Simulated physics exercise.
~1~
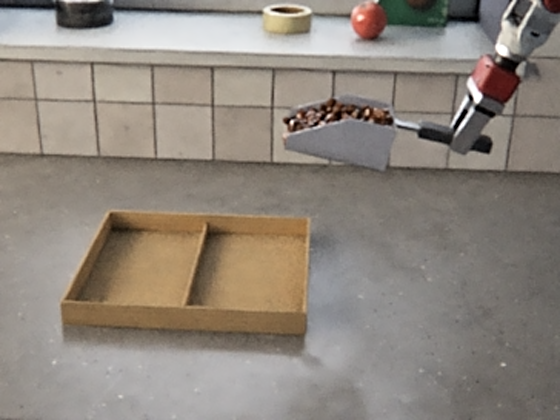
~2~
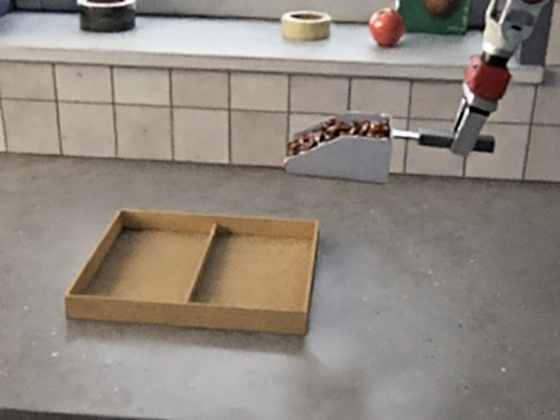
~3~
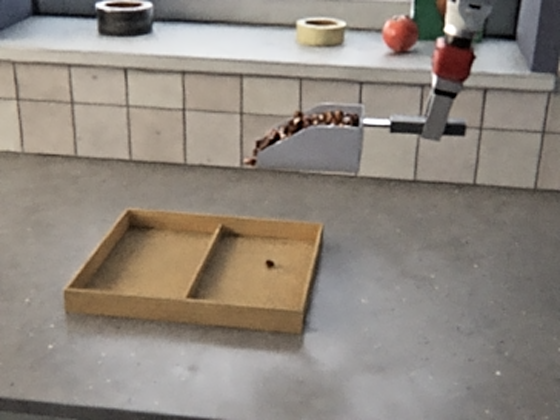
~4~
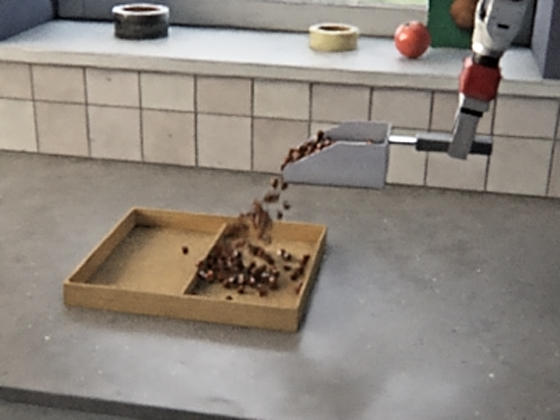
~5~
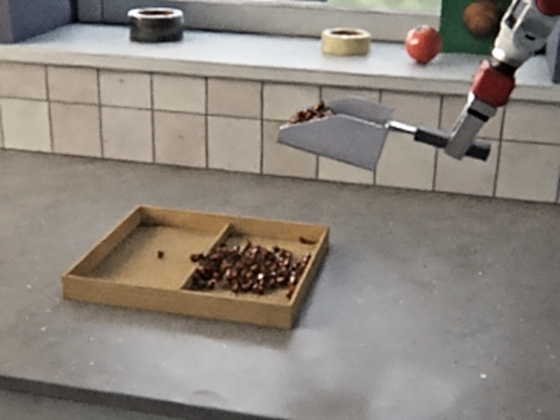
To begin with, a robot arm holds a gray scoop heaped with small brown pellets above a gray countertop, where a shallow tan tray split by a divider sits near a tiled wall and windowsill. The scoop lowers slightly, then shifts left as its open front dips, and a first pellet drops into the tray's right section. Soon a stream of pellets pours over the lip and piles up there. The arm then tips the scoop back and lifts it, stopping the flow. It ends with a spread pile in the right section, a stray pellet in the left, and pellets still in the scoop.
